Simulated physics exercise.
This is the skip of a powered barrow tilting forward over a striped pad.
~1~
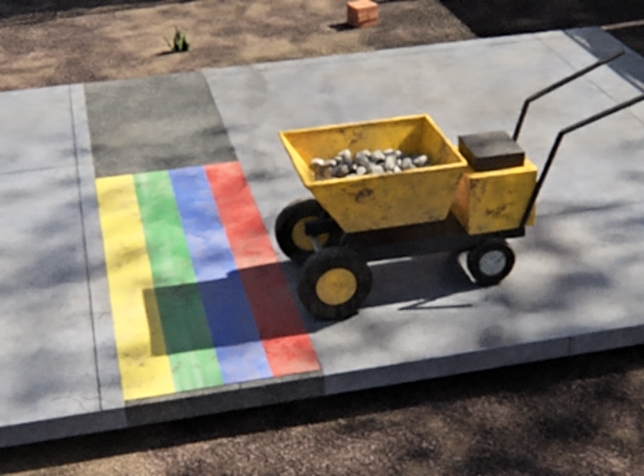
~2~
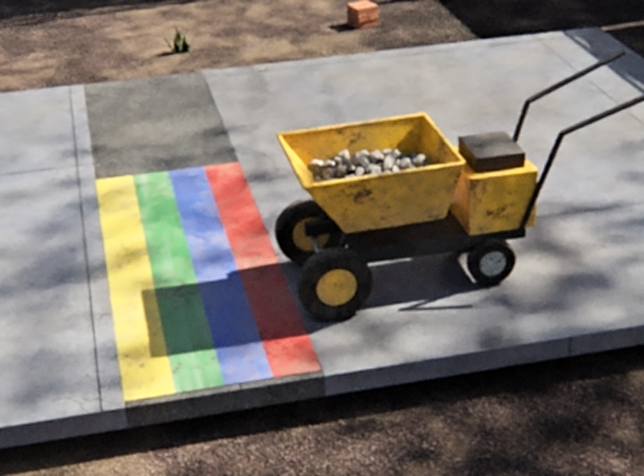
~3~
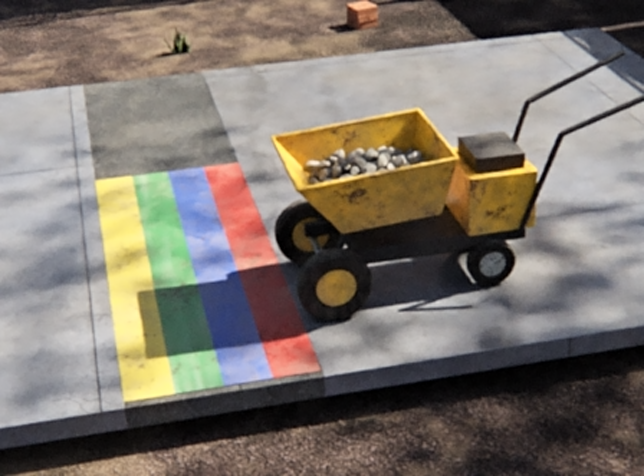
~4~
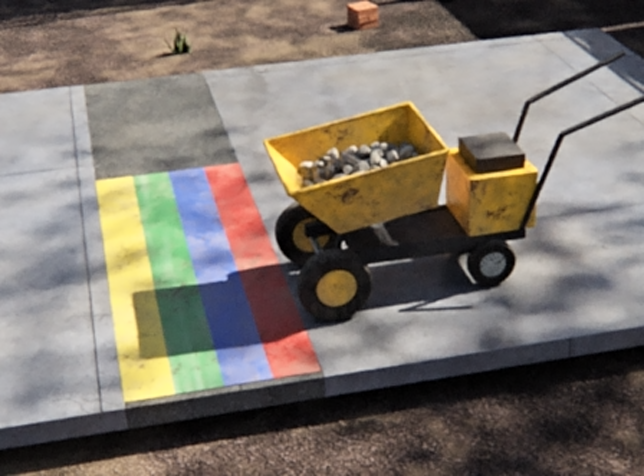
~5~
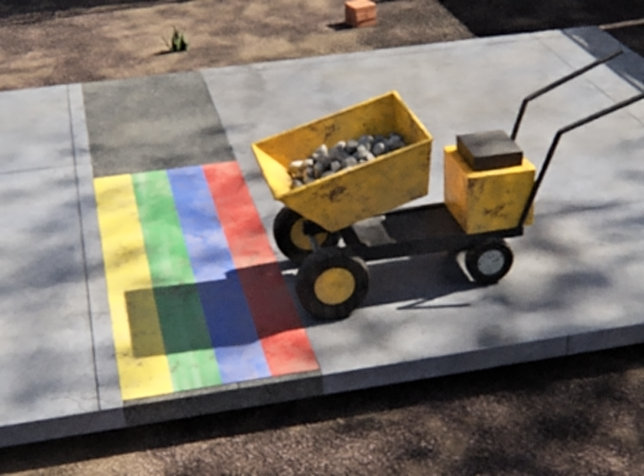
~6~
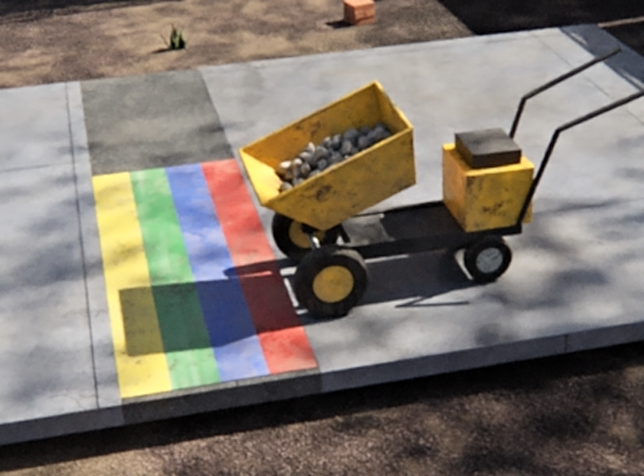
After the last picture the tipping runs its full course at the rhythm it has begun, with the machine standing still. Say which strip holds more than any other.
Most covered: The green band.
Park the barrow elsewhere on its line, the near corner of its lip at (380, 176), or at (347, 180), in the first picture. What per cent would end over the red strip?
First some 40, then 10 per cent.
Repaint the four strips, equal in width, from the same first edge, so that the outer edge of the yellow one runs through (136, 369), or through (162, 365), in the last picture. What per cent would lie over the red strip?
The first gives 0 %, the second 0 %.
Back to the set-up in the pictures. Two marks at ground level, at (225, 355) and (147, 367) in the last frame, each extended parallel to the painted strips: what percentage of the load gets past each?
About 80 and 20 per cent.
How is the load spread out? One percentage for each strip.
Red strip near 0; blue strip near 15; green strip near 45; yellow strip near 20.
Soon after the last picture, skip tipped steeply; all in the skip.
A little later, skip tipped right over; most in the skip; a stray few over the blue strip; a small part over the green strip; a stray few over the yellow strip.
Later still, skip tipped right over; about a quarter in the skip; a small part over the blue strip; about half over the green strip; about a quarter over the yellow strip; a small part off the paint.
At rest, skip tipped right over; a small part in the skip; a stray few over the red strip; about a quarter over the blue strip; about half over the green strip; about a quarter over the yellow strip; a small part off the paint.
